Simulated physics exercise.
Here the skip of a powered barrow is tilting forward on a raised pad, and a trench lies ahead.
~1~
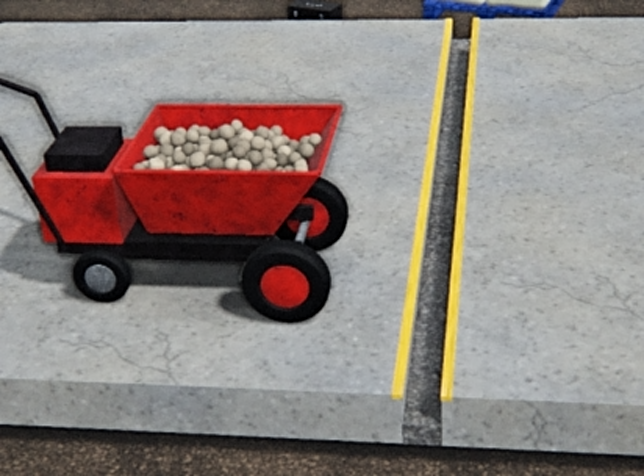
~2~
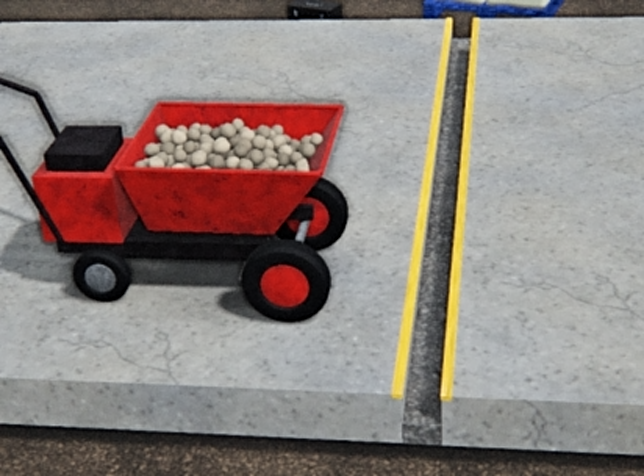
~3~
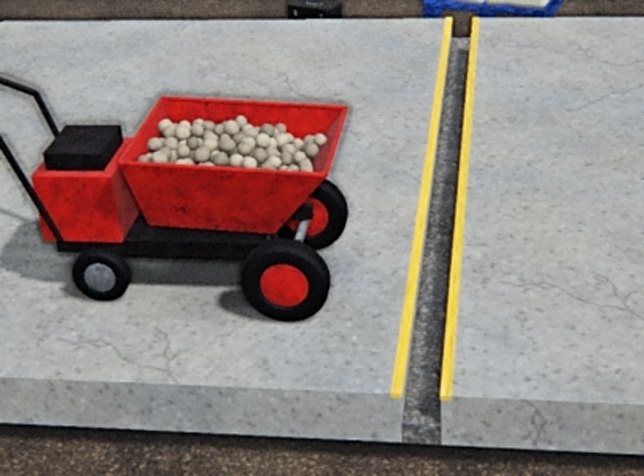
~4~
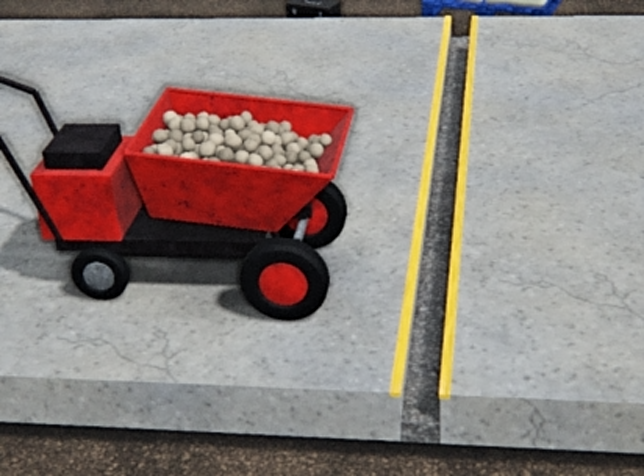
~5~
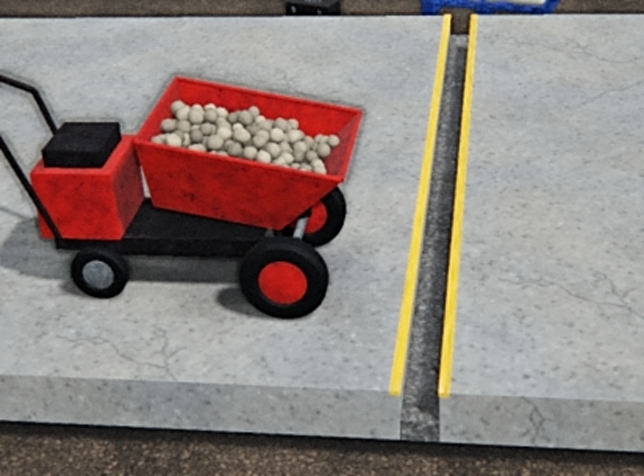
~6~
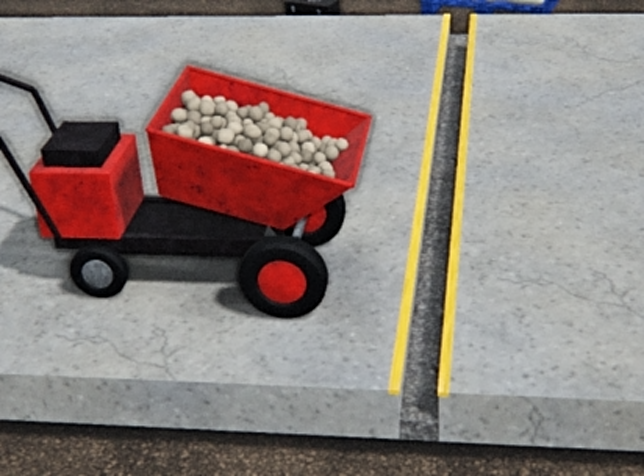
A red skip heaped with pale rounded pebbles sits level on a black-wheeled powered barrow at the left of a grey concrete pad, seen from above and to one side. A narrow dark trench edged with two yellow strips crosses the pad to the right of the barrow. The skip's rear rises gradually and it tilts forward to the right, while the wheels stay put and the view barely shifts.
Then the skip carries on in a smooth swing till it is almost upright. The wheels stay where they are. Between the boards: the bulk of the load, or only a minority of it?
Predicted result: Mostly out.
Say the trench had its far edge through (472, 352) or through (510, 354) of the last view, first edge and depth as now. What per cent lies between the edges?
Roughly 70 per cent, then roughly 90 per cent.
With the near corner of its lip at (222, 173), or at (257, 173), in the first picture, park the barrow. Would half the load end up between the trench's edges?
Place one, the lesser portion; place two, the lesser portion.
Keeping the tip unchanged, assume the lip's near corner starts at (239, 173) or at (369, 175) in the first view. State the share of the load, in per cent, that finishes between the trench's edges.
First try: Some 40 %; second try: 0 %.
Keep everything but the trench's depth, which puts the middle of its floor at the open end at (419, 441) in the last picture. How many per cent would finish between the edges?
It works out to some 40 percent.
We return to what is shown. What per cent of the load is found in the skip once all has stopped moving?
5 %, about.
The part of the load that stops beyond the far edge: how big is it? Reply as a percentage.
I'd put it at some 55 per cent of the load.
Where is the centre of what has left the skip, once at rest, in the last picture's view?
Near (469, 275).
Soon, skip tipped steeply; all in the skip.
A while on, skip tipped right over; most in the skip; a small part in or heaped over the trench; a small part beyond it; a small part falling.
Towards the end, skip tipped right over; about a quarter in the skip; about a quarter in or heaped over the trench; about half beyond it.
Finally, skip tipped right over; a small part in the skip; a stray few short of the trench; about a third in or heaped over the trench; about half beyond it.
